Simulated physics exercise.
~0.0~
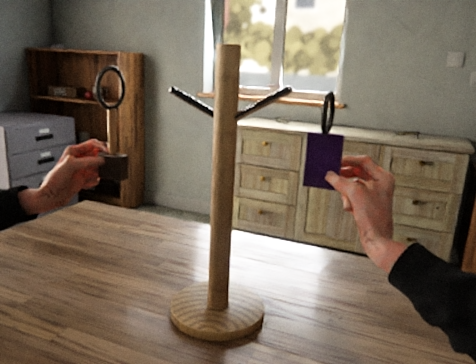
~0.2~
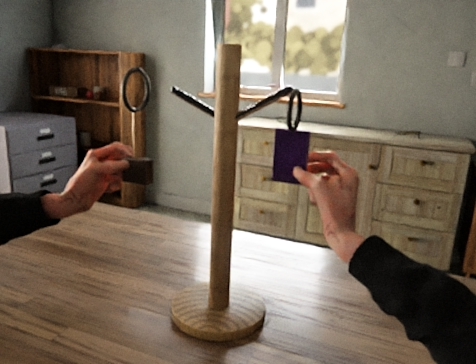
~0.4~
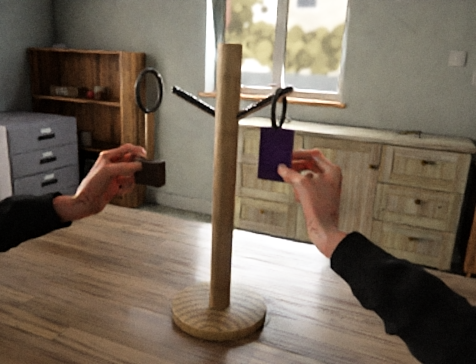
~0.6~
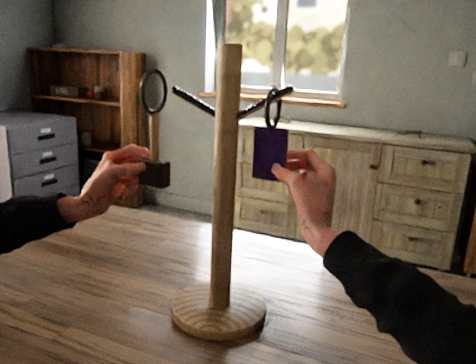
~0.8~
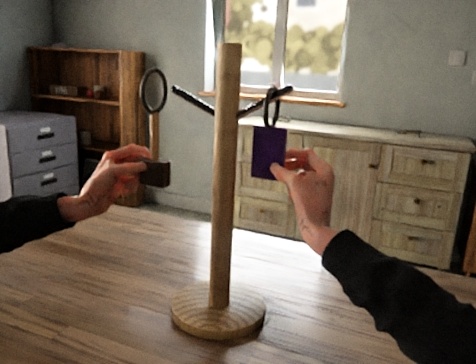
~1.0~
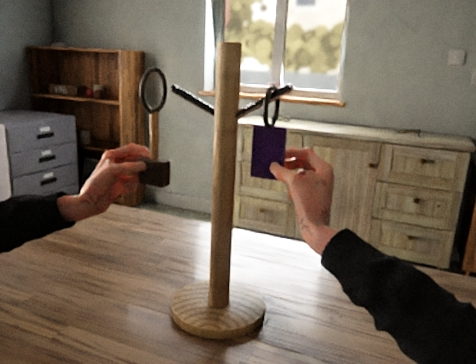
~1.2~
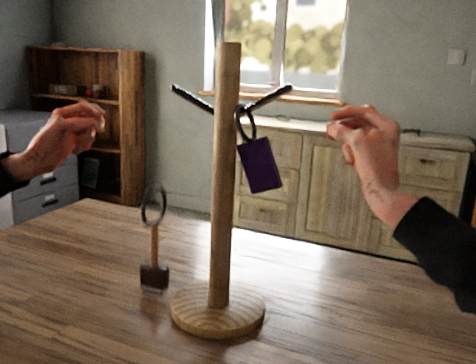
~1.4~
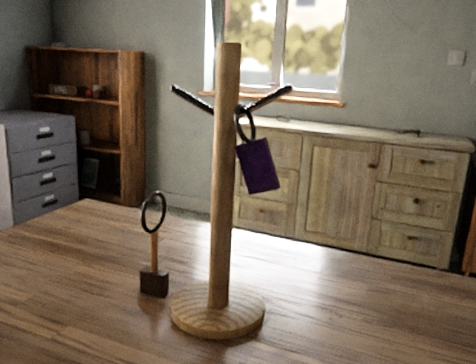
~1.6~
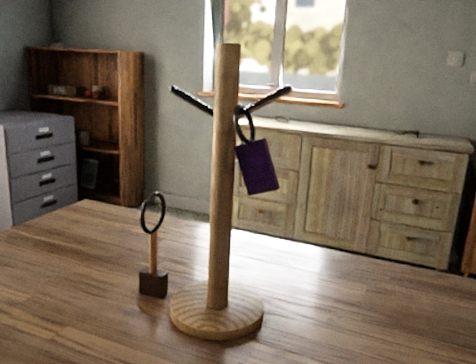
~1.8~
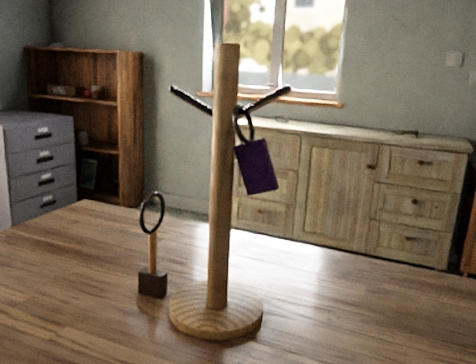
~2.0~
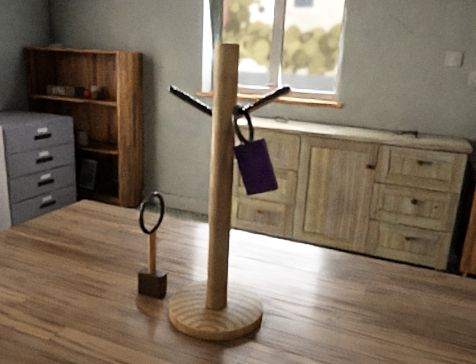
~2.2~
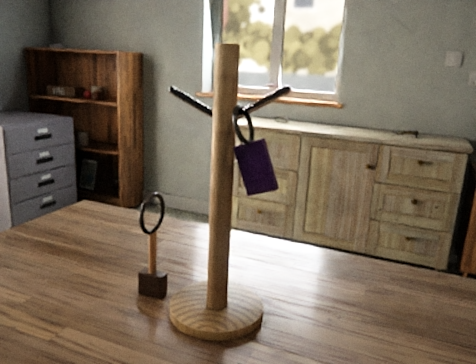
At a wooden peg stand, two hands let go; the purple tag hangs, the brown brush drops.
